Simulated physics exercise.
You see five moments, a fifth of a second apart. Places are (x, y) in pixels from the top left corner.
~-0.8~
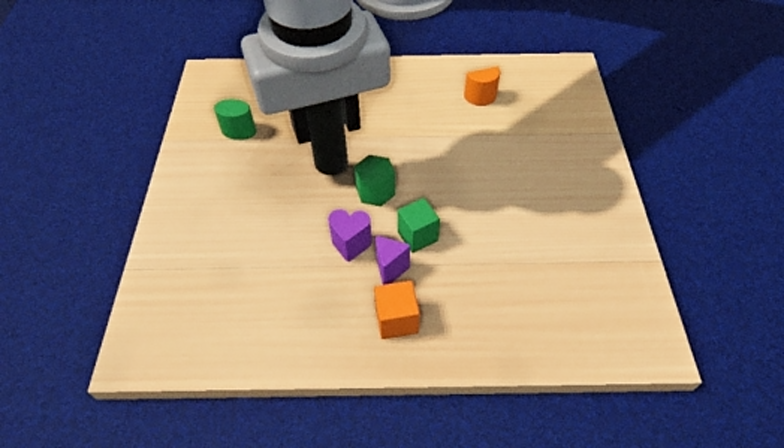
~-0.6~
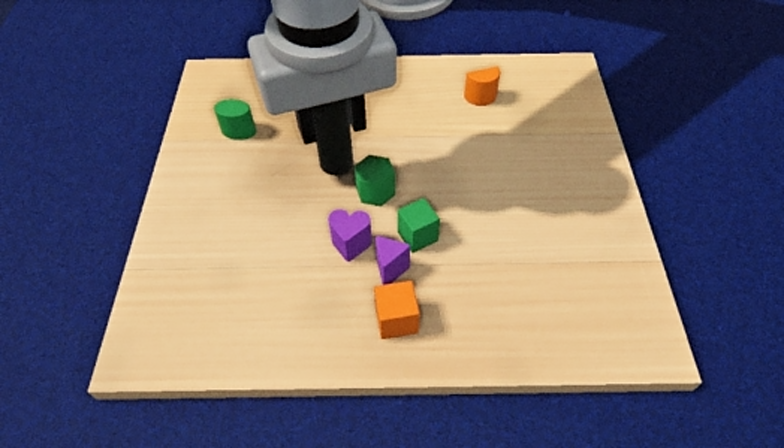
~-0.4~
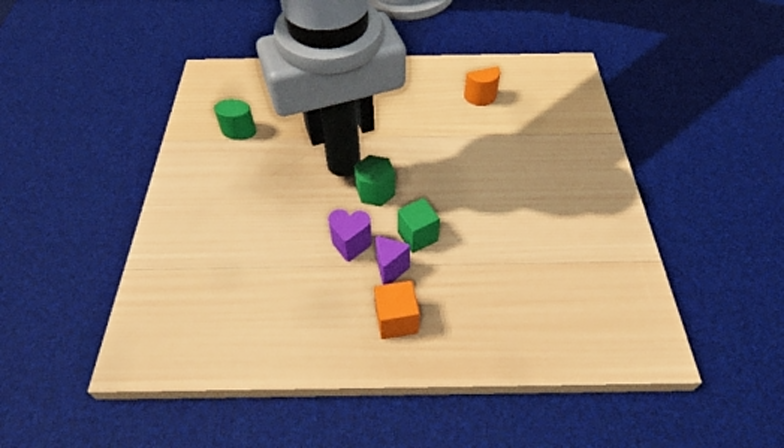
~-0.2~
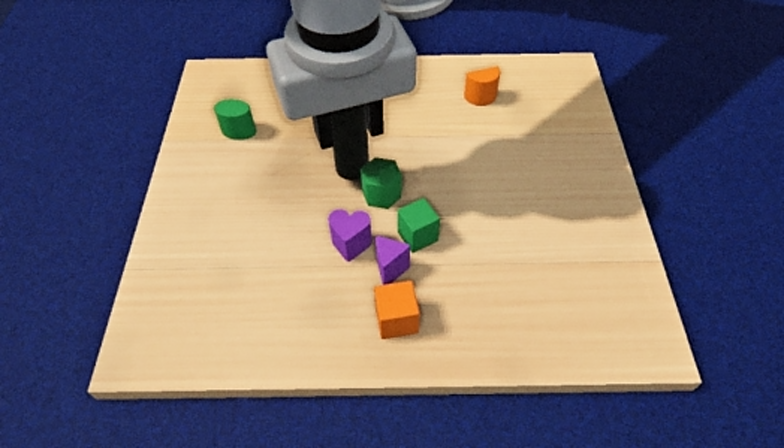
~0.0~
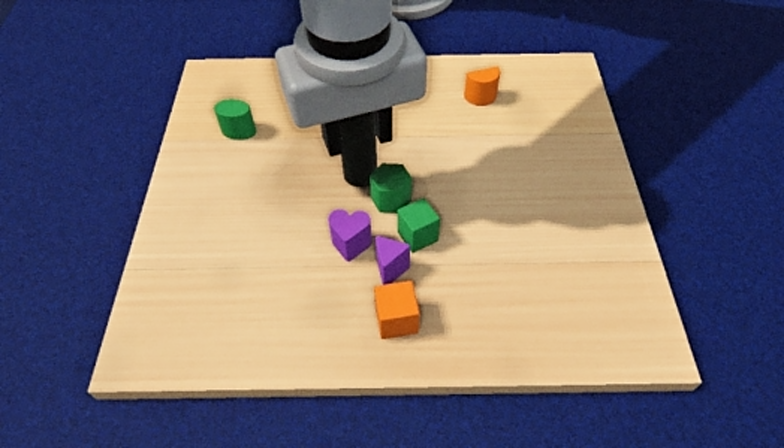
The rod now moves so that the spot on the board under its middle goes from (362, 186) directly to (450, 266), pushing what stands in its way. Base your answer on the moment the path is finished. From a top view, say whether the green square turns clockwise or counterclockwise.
From above, the green square will be seen to turn clockwise.
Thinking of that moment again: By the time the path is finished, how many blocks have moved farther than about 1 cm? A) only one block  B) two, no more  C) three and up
(B)
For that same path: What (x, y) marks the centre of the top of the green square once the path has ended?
The top centre is at (478, 274).
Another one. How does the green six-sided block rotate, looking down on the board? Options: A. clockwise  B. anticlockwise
Choice B: Anticlockwise.
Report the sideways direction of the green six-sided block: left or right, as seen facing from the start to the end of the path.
It's pushed left.
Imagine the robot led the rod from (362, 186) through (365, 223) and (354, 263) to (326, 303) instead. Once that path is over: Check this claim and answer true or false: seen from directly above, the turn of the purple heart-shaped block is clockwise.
The statement is true.
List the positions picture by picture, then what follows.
In the first frame, lower end of the rod at (331, 163), tops of blocks, purple triangular block at (390, 249), green six-sided block at (374, 168), green square at (419, 214).
In the second frame, rod at (337, 163), blocks as before.
In the third frame, rod at (344, 165), blocks as before.
In the fourth frame, rod at (353, 168), green six-sided block at (381, 171).
In the fifth frame, rod at (361, 175), purple triangular block at (390, 249), green six-sided block at (391, 176), green square at (419, 214).
What follows on the original path. One third of the way, rod at (389, 199); green six-sided block at (426, 192), turned 25° anticlockwise; green square at (429, 222), turned 20° clockwise.
Two thirds of the way, rod at (419, 227); green six-sided block at (457, 203), turned 80° anticlockwise; green square at (448, 241), turned 40° clockwise.
At the end, rod at (451, 255); purple triangular block not moved; green six-sided block at (466, 208), turned 110° anticlockwise; green square at (478, 274), turned 50° clockwise.
